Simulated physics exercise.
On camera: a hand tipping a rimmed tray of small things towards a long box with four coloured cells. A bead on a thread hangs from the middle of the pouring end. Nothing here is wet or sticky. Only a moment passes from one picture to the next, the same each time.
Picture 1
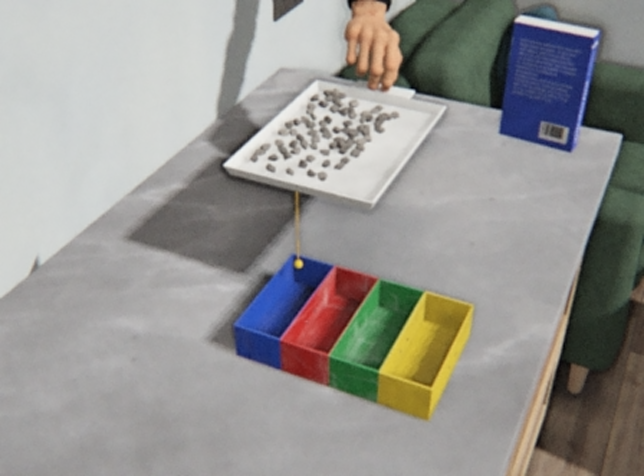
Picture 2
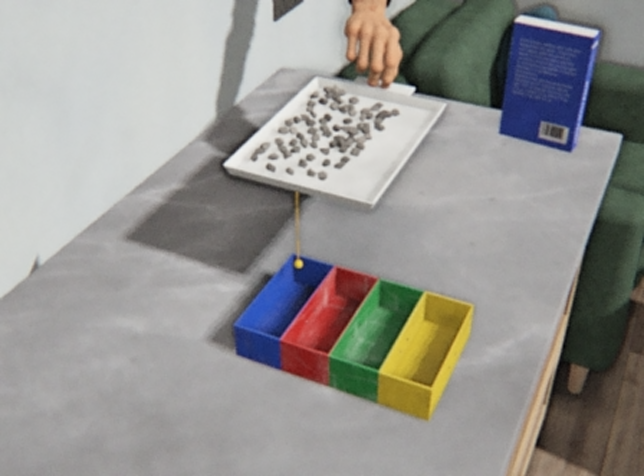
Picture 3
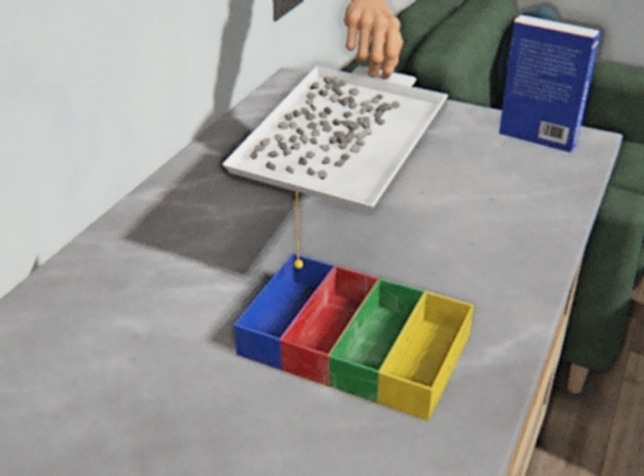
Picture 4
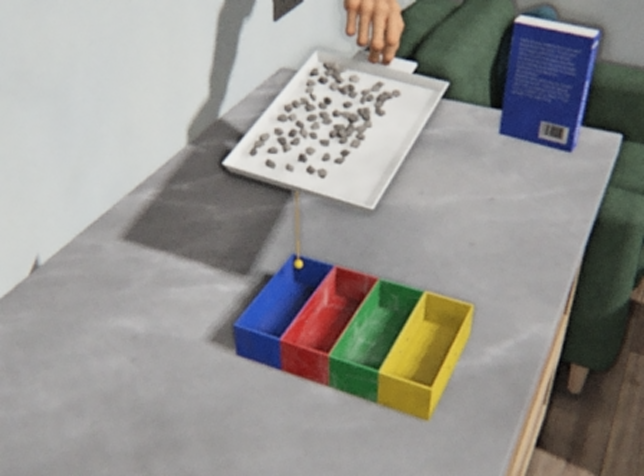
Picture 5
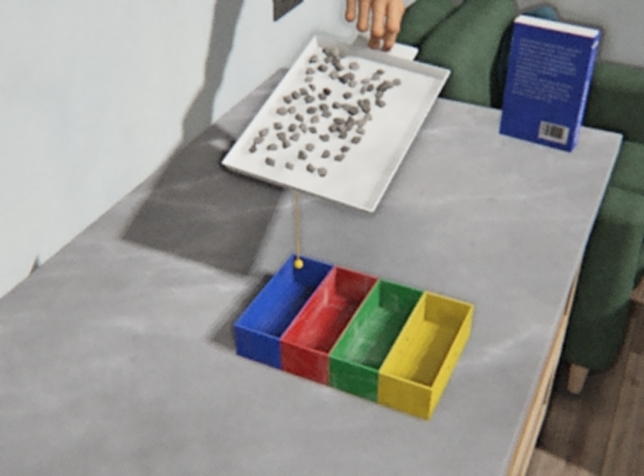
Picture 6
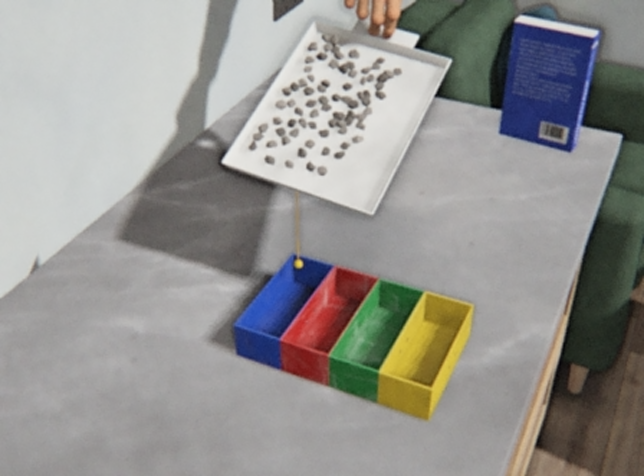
In this clip, a hand gradually raises the far end of a white tray of small grey stones above a grey table, tilting it towards a box with blue, red, green and yellow compartments, while the stones stay scattered across it.
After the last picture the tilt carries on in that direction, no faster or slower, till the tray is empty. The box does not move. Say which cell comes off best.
The red one ends fullest.
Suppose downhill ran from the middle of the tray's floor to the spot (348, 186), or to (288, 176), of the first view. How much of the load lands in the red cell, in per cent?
In turn 60 and 0 in a hundred.
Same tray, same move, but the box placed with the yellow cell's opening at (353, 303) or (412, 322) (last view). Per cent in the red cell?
The first gives 10 %, the second 30 %.
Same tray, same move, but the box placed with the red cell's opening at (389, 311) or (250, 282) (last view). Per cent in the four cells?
Roughly 70 per cent, and 80 per cent.
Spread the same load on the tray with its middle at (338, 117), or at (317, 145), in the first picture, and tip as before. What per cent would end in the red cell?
About 50 and 50 per cent.
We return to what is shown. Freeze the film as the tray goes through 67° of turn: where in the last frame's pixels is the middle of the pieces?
Close to (328, 197).
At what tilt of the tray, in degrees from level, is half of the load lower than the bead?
Around 85° of tilt.
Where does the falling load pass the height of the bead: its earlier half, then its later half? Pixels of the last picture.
At about (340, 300), then at (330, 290).
Shortly afterwards, tray tipped steeply; the bulk on the tray; only a few in the green cell; near a quarter falling or outside the box.
Next, tray tipped past a quarter turn; near a third in the red cell; near a quarter in the green cell; near a quarter in the blue cell; a little falling or outside the box.
Some moments later, tray tipped past a quarter turn; near half in the red cell; near a quarter in the green cell; near a quarter in the blue cell; a little falling or outside the box.
In the end, tray tipped past a quarter turn; near half in the red cell; near a quarter in the green cell; near a quarter in the blue cell; none at all in the yellow cell; a little outside the box.
